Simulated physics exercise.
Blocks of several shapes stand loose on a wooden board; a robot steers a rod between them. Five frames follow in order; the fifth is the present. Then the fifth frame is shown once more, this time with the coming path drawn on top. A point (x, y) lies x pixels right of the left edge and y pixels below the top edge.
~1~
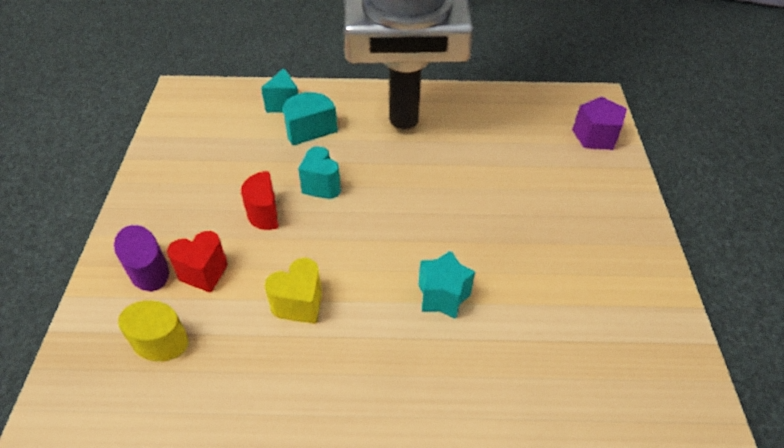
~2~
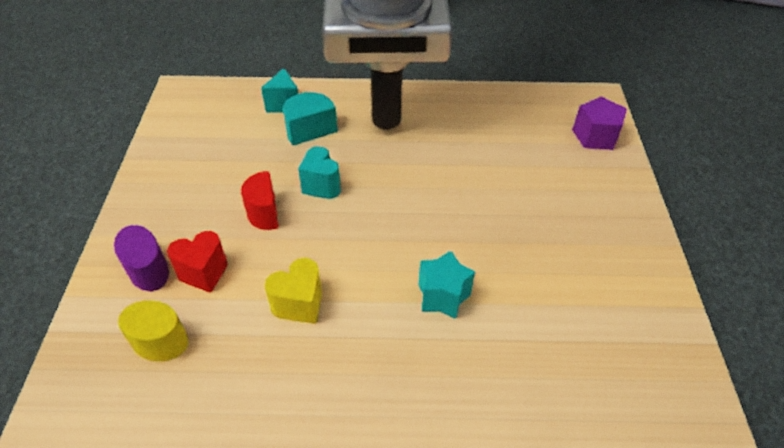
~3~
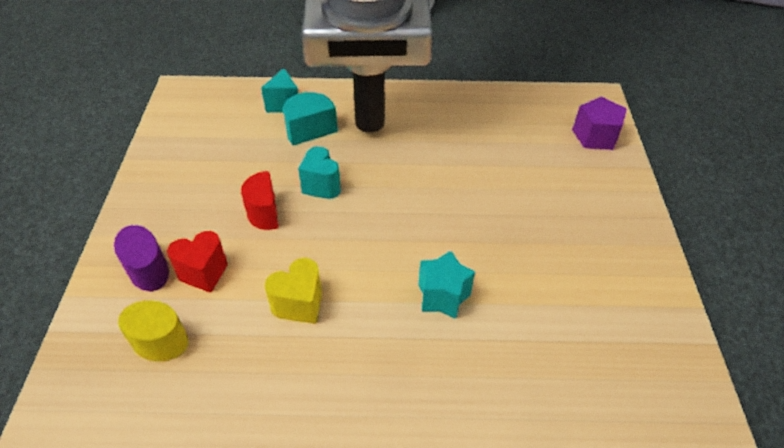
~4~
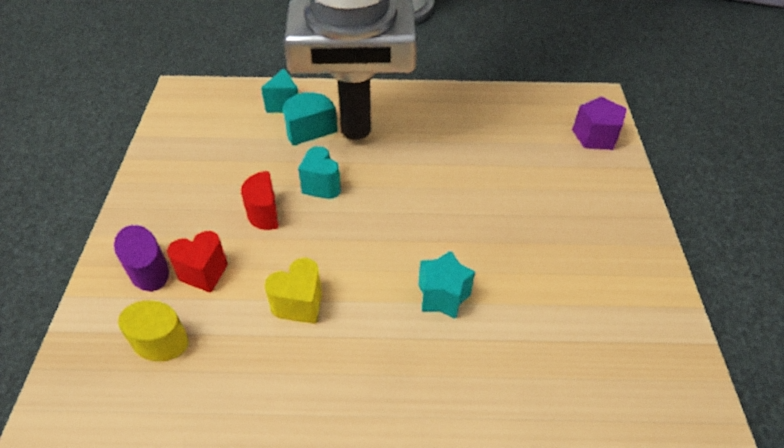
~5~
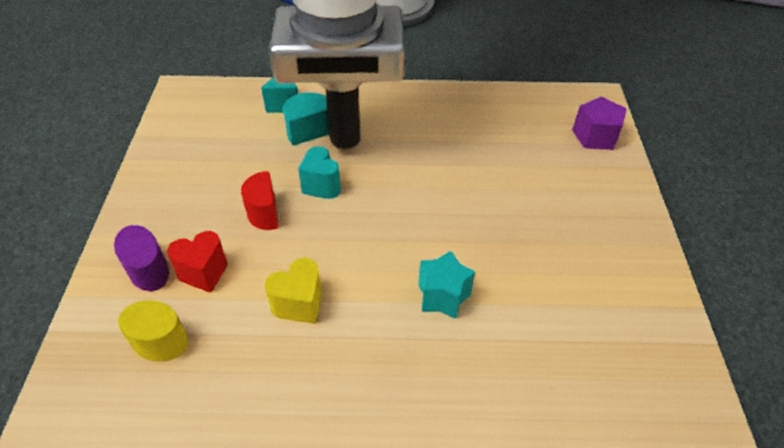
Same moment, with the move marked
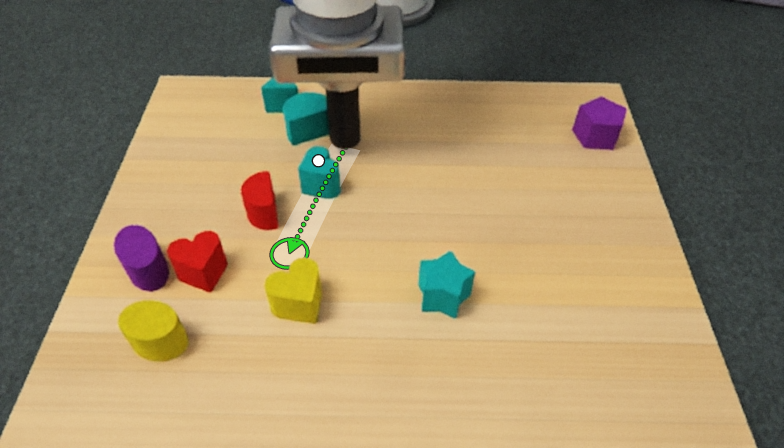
The clip shows colourful blocks of various shapes on a wooden board as a robot arm moves its black rod a short way left and slightly towards the viewer, near the turquoise blocks, while the blocks stay essentially still.
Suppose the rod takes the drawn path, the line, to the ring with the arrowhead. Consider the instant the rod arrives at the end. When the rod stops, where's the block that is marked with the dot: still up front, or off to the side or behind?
My prediction: In front.
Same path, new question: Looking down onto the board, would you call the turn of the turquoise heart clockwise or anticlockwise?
It turns counter-clockwise.
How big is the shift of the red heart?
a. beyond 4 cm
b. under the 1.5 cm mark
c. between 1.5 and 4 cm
b - under the 1.5 cm mark.
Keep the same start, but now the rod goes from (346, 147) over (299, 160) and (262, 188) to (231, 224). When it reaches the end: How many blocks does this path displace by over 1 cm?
Blocks that move over 1 cm: One.
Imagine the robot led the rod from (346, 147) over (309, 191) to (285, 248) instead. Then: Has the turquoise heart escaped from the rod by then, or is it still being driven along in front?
The block lies off to the side or behind.
The drawn path runs from (346, 147) directly to (290, 253); the dot is on the turquoise heart.
What follows on the original path. One third of the way, rod (327, 171); turquoise heart (310, 179).
Two thirds of the way, rod (308, 206); turquoise heart (298, 216), turned 35° anticlockwise.
At the end, rod (288, 245); red heart not moved; red D-shaped block not moved; yellow heart (295, 295), turned 15° clockwise; turquoise heart (295, 254), turned 85° anticlockwise.
